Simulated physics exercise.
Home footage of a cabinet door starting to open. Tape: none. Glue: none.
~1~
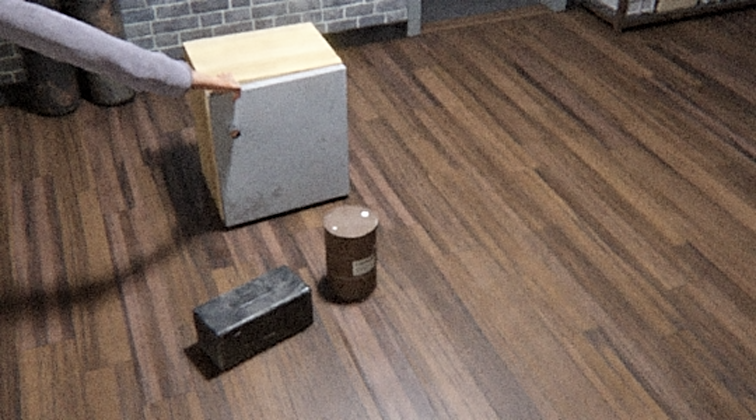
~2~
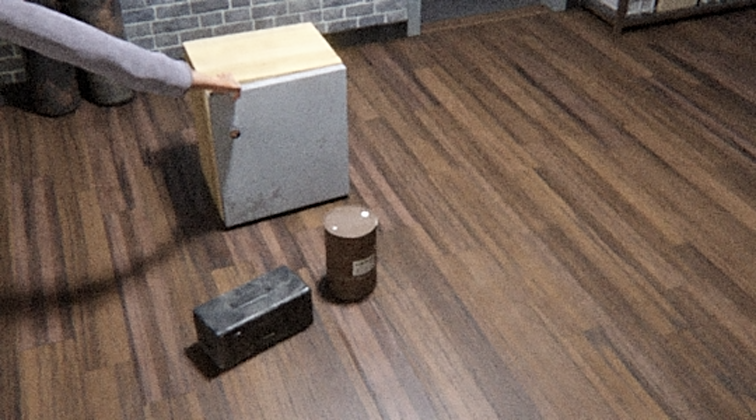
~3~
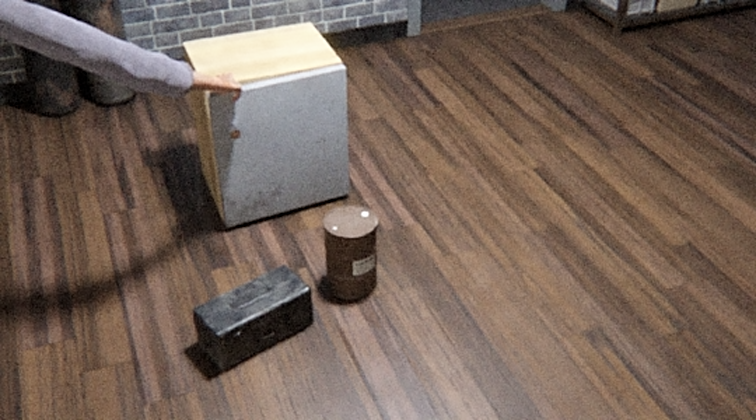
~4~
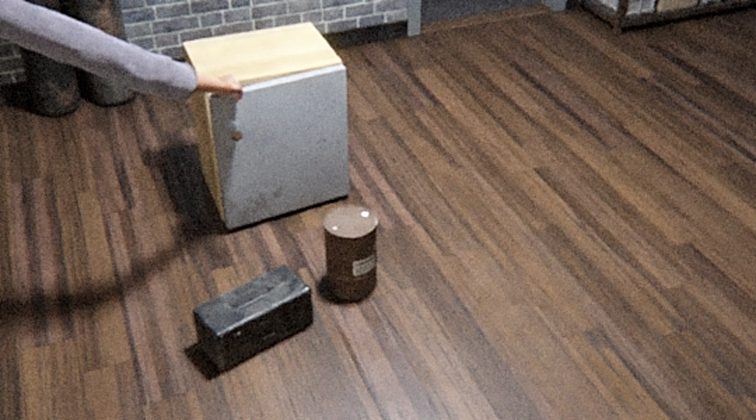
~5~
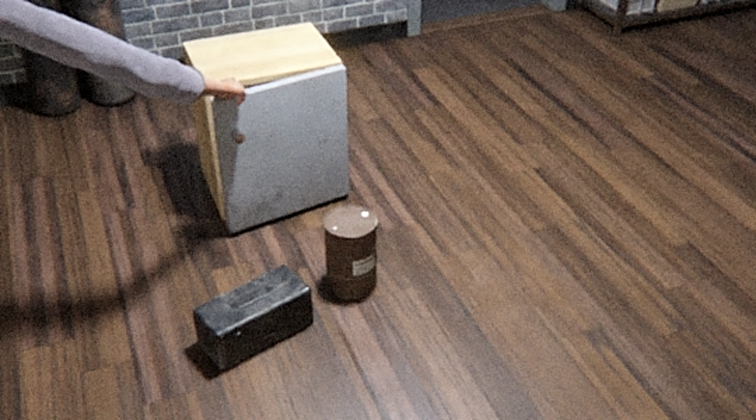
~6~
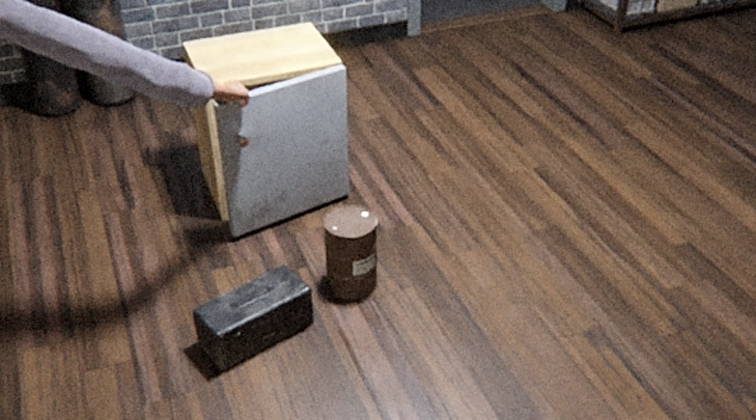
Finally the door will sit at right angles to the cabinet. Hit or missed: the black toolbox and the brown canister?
In the end the black toolbox will not be disturbed; the brown canister will be disturbed.
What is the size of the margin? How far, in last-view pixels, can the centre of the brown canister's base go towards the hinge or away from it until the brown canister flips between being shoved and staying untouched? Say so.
About 16 pixels, downward.
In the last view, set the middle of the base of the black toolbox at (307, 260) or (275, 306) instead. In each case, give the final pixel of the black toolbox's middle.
Final pixels, in order: Roughly (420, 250) and (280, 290).
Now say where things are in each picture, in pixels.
In the first frame, door 4° open; black toolbox (255, 315); brown canister (351, 252); door (286, 150).
In the second frame, door 4° open; brown canister (351, 252); door (286, 150).
In the third frame, door 4° open; black toolbox (255, 316); door (286, 150).
In the fourth frame, door 6° open; brown canister (351, 252); door (287, 151).
In the fifth frame, door 9° open; black toolbox (255, 316); door (288, 153).
In the sixth frame, door 12° open; black toolbox (255, 316); brown canister (351, 252); door (290, 155).
Then, 1.40 s after the last picture, door 72° open; black toolbox at rest near (255, 316); brown canister moved a little near (380, 254).
At rest, the black toolbox remains where it is, near (255, 316); the brown canister is pushed along, near (423, 252).
